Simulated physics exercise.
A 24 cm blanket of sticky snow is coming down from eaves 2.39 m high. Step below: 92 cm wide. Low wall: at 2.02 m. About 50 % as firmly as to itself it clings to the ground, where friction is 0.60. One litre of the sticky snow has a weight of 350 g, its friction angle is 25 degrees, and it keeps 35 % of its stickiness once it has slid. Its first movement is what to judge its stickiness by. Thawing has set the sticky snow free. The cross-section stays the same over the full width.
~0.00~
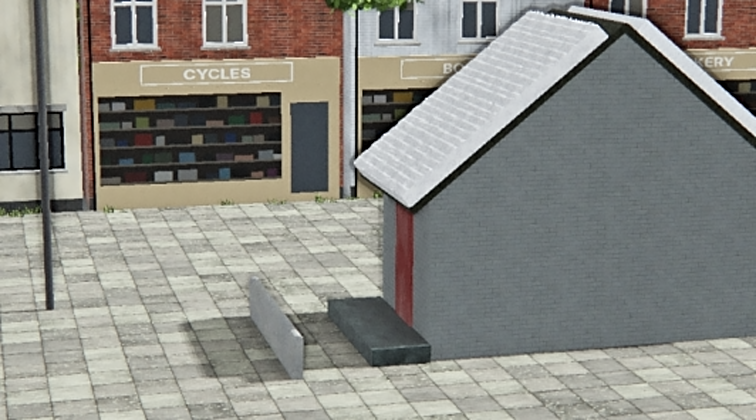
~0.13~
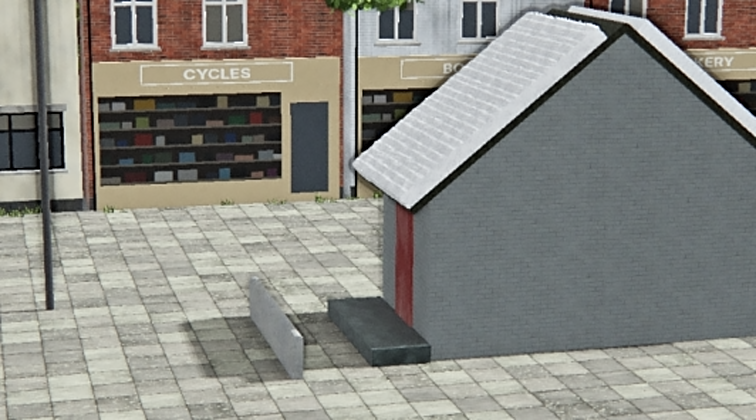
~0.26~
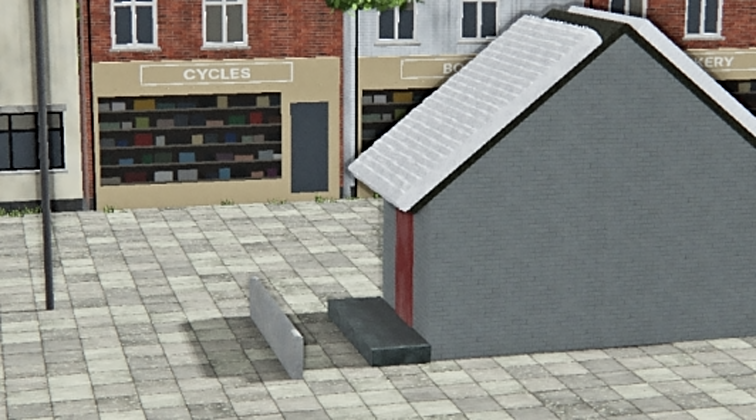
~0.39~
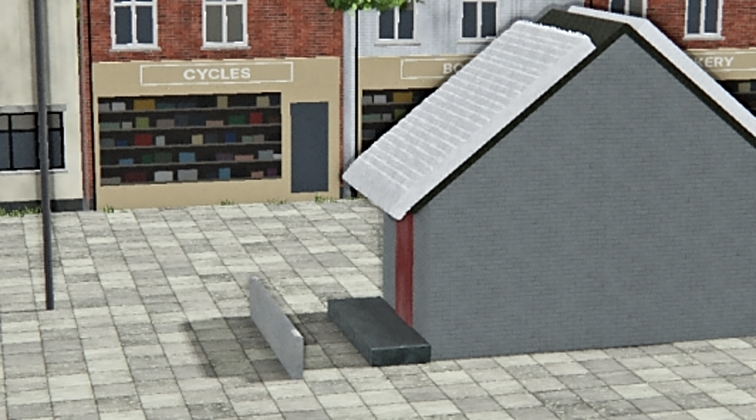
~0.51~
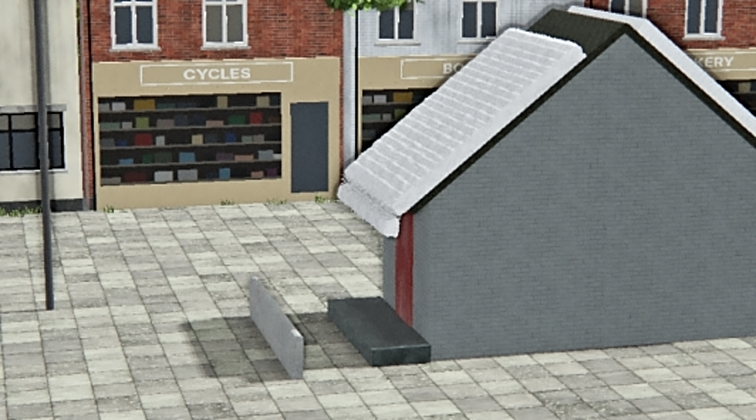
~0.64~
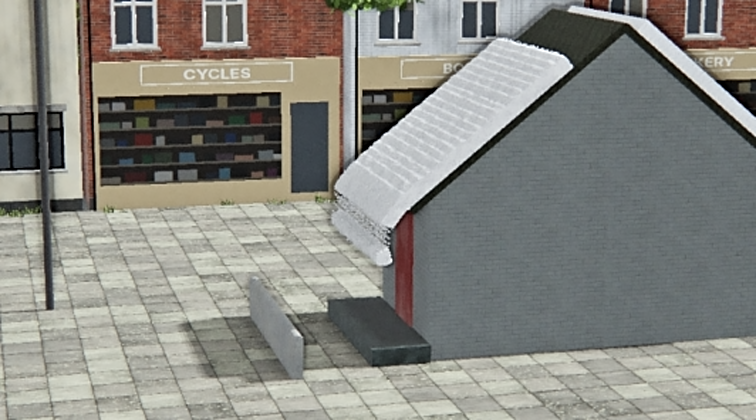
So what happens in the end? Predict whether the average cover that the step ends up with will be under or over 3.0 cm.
My prediction is over.
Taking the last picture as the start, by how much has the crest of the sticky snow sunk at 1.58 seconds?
I'd put it at close to 2.3 m.
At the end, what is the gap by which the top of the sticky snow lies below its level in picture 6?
I'd put it at something like 3.9 m.
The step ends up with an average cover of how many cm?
Estimate: Near 12 centimetres.
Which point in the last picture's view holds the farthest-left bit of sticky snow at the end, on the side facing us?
Look roughly at (66, 390).
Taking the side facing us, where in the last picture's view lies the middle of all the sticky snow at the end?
The middle sits at about (318, 355).
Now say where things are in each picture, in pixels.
The first frame shows front end of the sticky snow at (403, 198), 2 % of it past the eaves, in one piece.
The second frame shows front end of the sticky snow at (401, 200), its middle shifted 2.8 cm, 2 % of it past the eaves, in one piece.
The third frame shows front end of the sticky snow at (397, 204), its middle shifted 11 cm, 5 % of it past the eaves, in one piece.
The fourth frame shows front end of the sticky snow at (390, 210), its middle shifted 25 cm, 8 % of it past the eaves, in one piece.
The fifth frame shows front end of the sticky snow at (384, 231), its middle shifted 45 cm, 13 % of it past the eaves, cracking.
The sixth frame shows front end of the sticky snow at (377, 250), its middle shifted 71 cm, 19 % of it past the eaves, cracking.
By 1.07 s, 66 % of the snow is still up on the roof and 34 % is falling or down.
By 1.58 s, 7 % of the snow is still up on the roof and 93 % is falling or down.
By 2.09 s, none of the snow is still up on the roof and all is falling or down.
By 2.60 s, none of the snow is still up on the roof and all is falling or down.
By 3.00 s, at the end, none of the snow is still up on the roof and the snow on the step is 12 cm deep on average.
